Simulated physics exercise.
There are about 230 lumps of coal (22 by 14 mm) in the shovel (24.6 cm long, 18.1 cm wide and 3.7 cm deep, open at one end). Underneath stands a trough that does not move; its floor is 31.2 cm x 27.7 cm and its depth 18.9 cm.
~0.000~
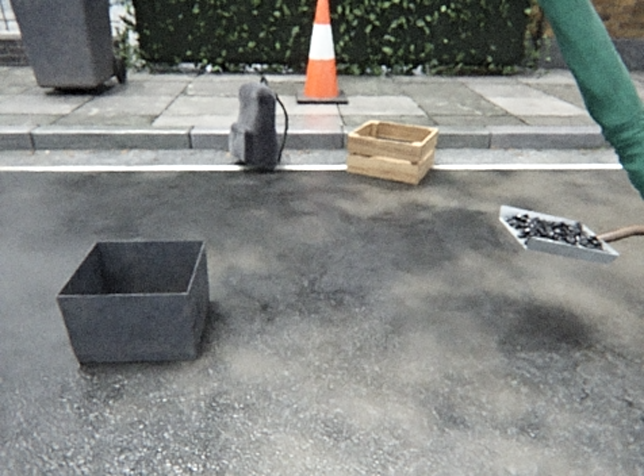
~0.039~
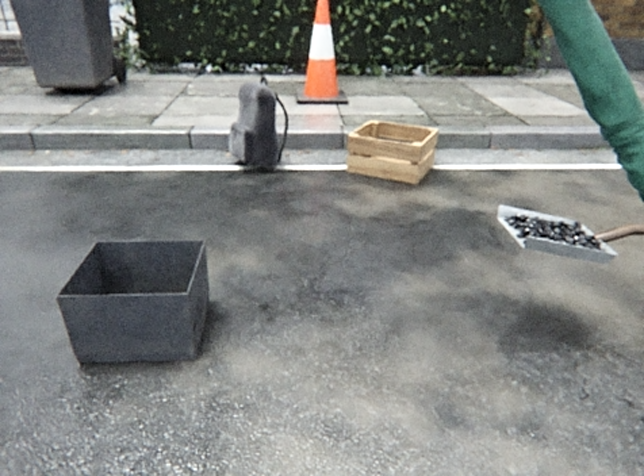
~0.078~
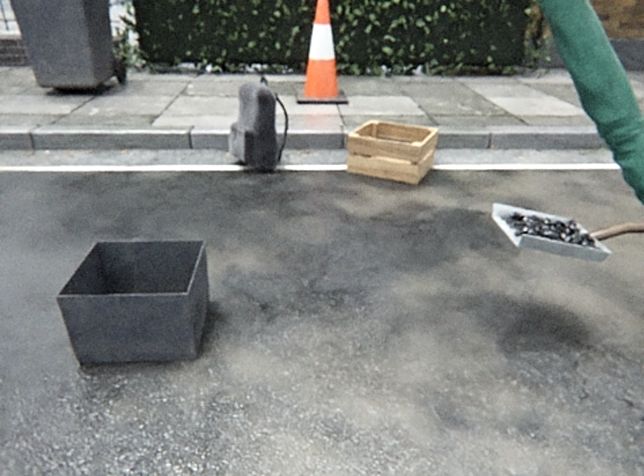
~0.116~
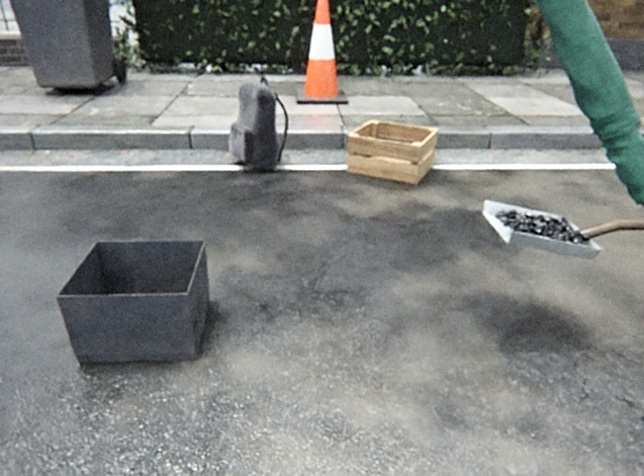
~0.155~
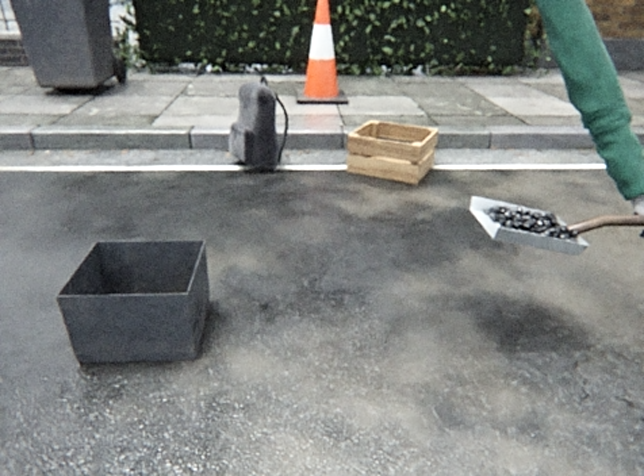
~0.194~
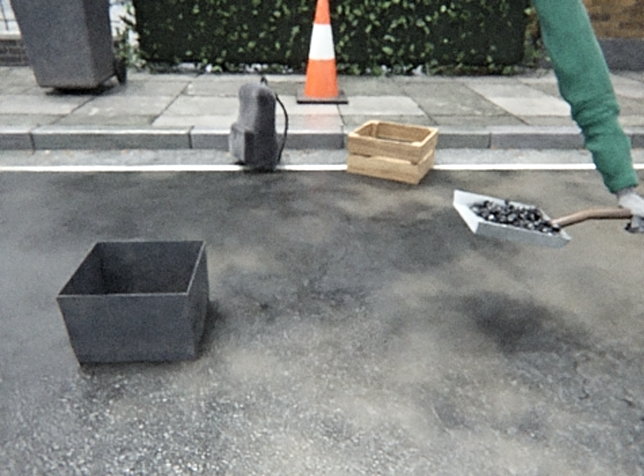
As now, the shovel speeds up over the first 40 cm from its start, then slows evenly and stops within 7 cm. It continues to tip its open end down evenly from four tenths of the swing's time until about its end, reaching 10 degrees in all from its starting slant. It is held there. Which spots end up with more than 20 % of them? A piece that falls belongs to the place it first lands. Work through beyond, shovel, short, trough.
Outcome: Beyond: Will be left with a fifth or less; shovel: Will be left with a fifth or less; short: Will be left with a fifth or less; trough: Will be left with more than a fifth.
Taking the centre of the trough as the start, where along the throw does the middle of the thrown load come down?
Offset: Approx. 10 cm beyond.
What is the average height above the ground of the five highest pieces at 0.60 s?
40 centimetres or thereabouts.
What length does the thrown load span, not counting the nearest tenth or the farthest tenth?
It stretches some 10 cm.
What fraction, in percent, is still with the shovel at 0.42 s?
Roughly 40 %.
After 0.32 s, tilt 6 degrees; shovel 100 %; middle of all pieces near (435, 189).
After 0.42 s, tilt 3 degrees; shovel 40 %, in the air 60 %; middle of all pieces near (344, 173).
After 0.51 s, tilt 2 degrees; in the air 100 %; middle of all pieces near (260, 189).
After 0.60 s, tilt 2 degrees; in the air 100 %; middle of all pieces near (181, 233).
At rest (1.5 s), beyond 0 %, shovel 0 %, short 0 %, trough 100 %.
